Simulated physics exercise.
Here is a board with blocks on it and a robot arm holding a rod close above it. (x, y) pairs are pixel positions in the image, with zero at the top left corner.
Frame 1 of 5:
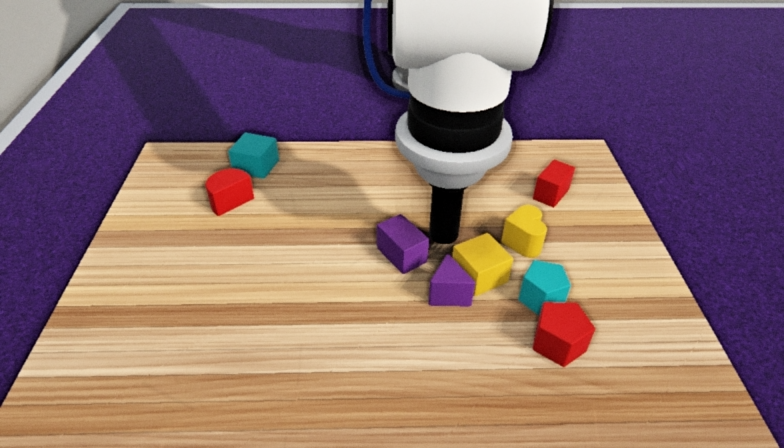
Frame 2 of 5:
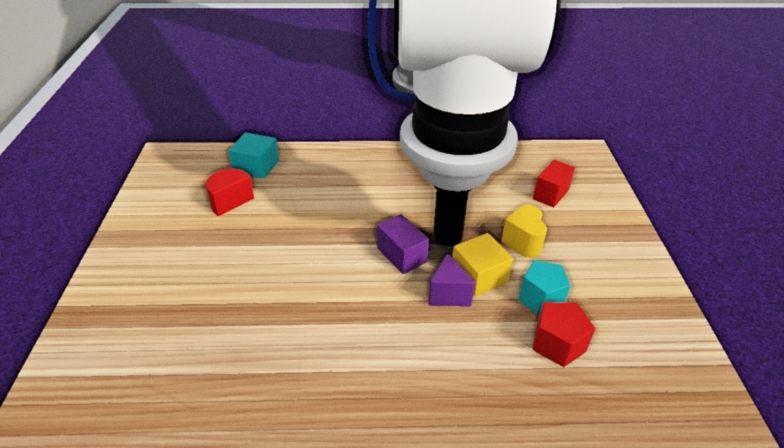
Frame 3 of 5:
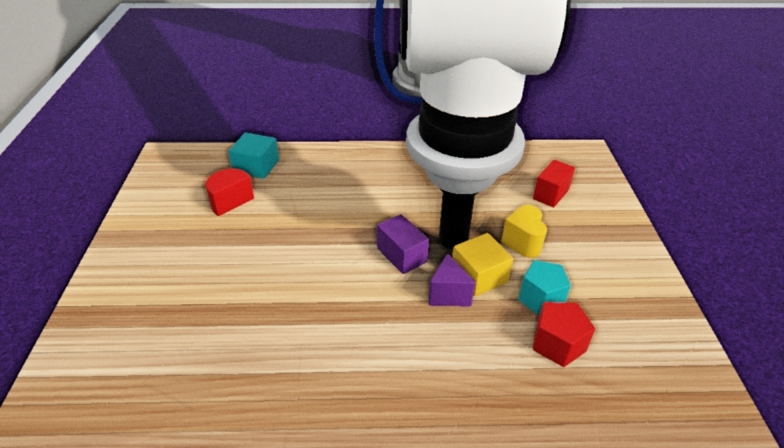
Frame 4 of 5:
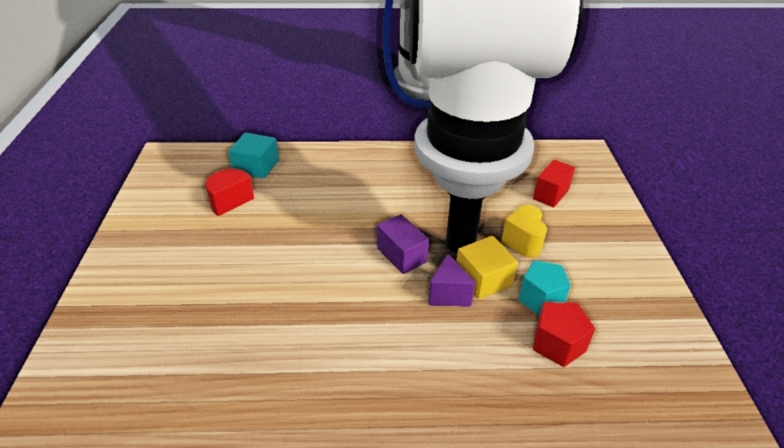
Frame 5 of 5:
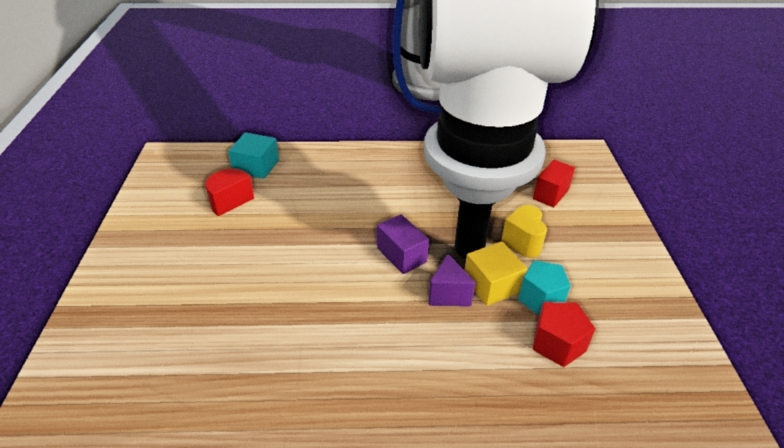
A robot arm moves its rod right and nudges the yellow block slightly across the board.
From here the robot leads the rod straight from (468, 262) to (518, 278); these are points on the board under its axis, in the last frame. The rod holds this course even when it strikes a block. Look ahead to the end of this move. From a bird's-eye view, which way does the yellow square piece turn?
It rotates clockwise.
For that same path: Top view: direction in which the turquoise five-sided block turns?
The twist is anticlockwise.
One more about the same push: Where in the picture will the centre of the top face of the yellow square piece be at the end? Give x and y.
By then it is at (525, 282).
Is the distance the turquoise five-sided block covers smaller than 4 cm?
Yes, I think so.
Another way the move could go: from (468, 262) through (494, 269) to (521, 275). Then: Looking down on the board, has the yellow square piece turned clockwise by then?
I believe so.
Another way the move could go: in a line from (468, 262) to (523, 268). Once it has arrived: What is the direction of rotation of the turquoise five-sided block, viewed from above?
Counterclockwise from above.
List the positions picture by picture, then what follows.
The first frame shows rod's lower end at (444, 235); purple three-sided block at (451, 272); yellow square piece at (483, 252); turquoise five-sided block at (548, 275).
The second frame shows rod at (448, 237); blocks still.
The third frame shows rod at (453, 240); blocks still.
The fourth frame shows rod at (461, 244); yellow square piece at (488, 255).
The fifth frame shows rod at (469, 249); purple three-sided block at (451, 272); yellow square piece at (497, 261); turquoise five-sided block at (548, 275).
The first path, step by step. Halfway along, rod at (496, 257); yellow square piece at (517, 273), turned 20° clockwise; turquoise five-sided block at (567, 285), turned 35° anticlockwise.
At the end, rod at (521, 265); purple three-sided block still; yellow square piece at (525, 282), turned 30° clockwise; turquoise five-sided block at (572, 287), turned 35° anticlockwise.
